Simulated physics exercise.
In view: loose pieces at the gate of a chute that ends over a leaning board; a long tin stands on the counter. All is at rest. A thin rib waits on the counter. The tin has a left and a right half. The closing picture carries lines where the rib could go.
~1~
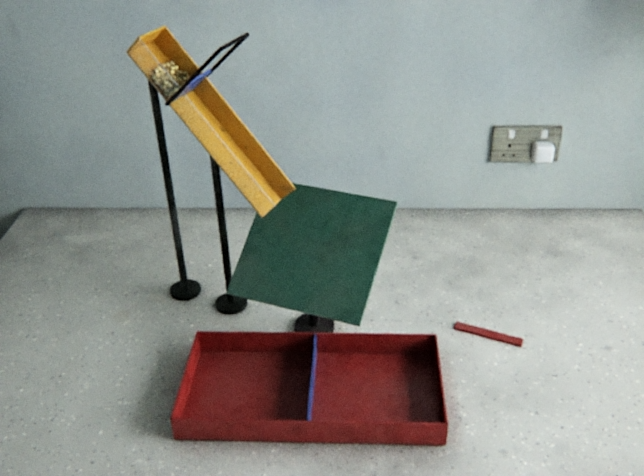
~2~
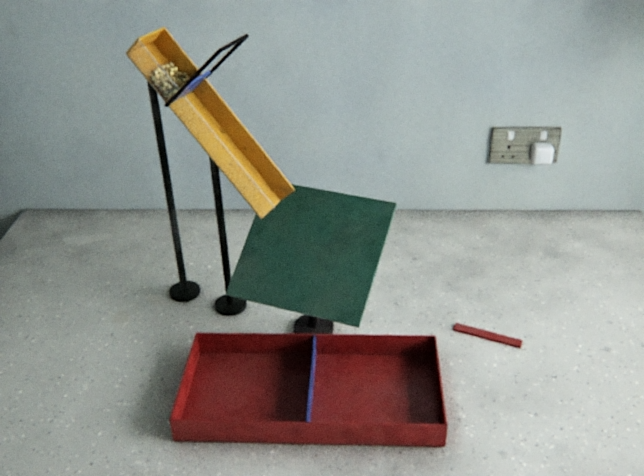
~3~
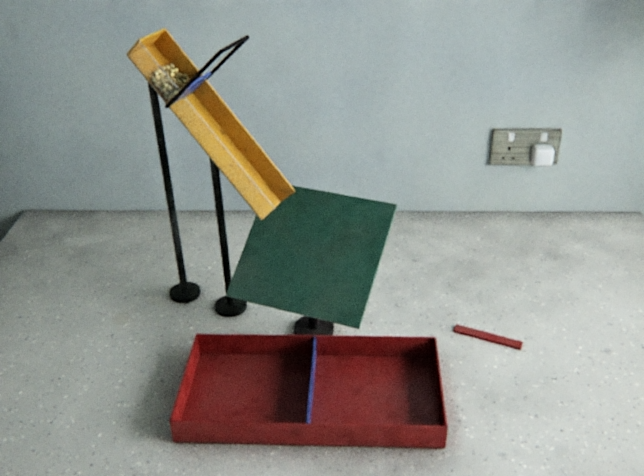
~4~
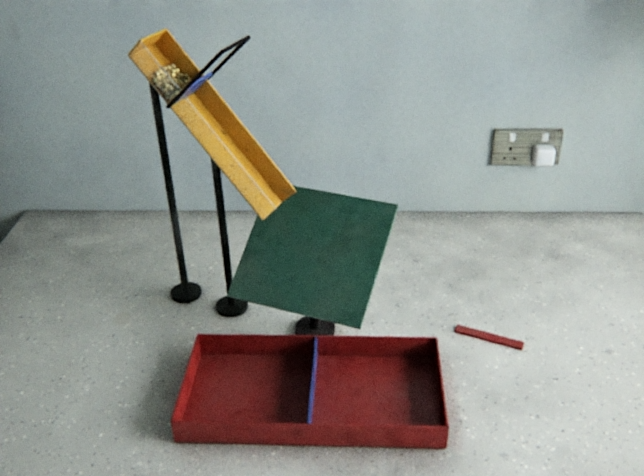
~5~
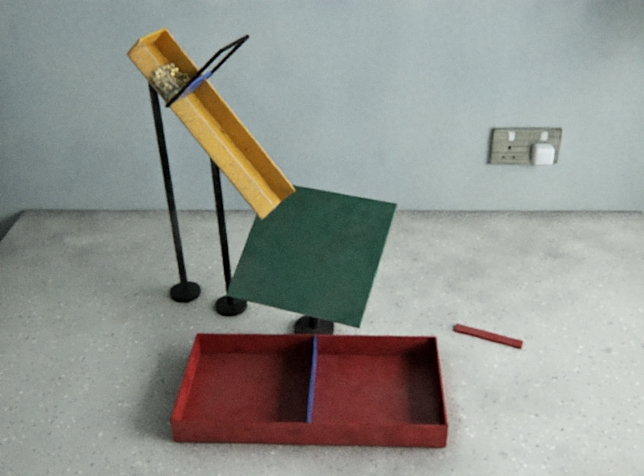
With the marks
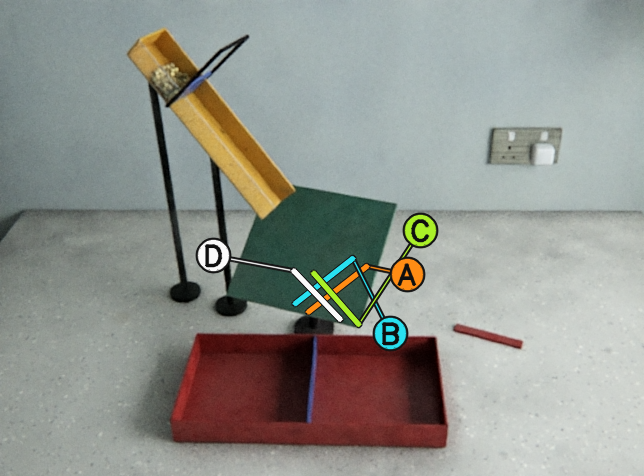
Nothing moves as soya beans sit behind a gate in a chute above a green board.
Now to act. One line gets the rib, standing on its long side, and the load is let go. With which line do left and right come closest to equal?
I would pick line C.
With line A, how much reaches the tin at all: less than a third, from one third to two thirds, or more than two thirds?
Line A gives more than two thirds.
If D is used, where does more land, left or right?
The right half.
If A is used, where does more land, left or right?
The left half.
On the marked copy, line A from (366, 266) to (308, 311); line B from (352, 258) to (295, 303); line C from (313, 273) to (358, 324); line D from (293, 270) to (340, 319).
With A, of what is caught, almost all in the left half, about a tenth in the right.
With B, of what is caught, almost all in the left half, about a tenth in the right.
With C, of what is caught, roughly half in the left half, roughly half in the right.
With D, of what is caught, just a few in the left half, almost all in the right.
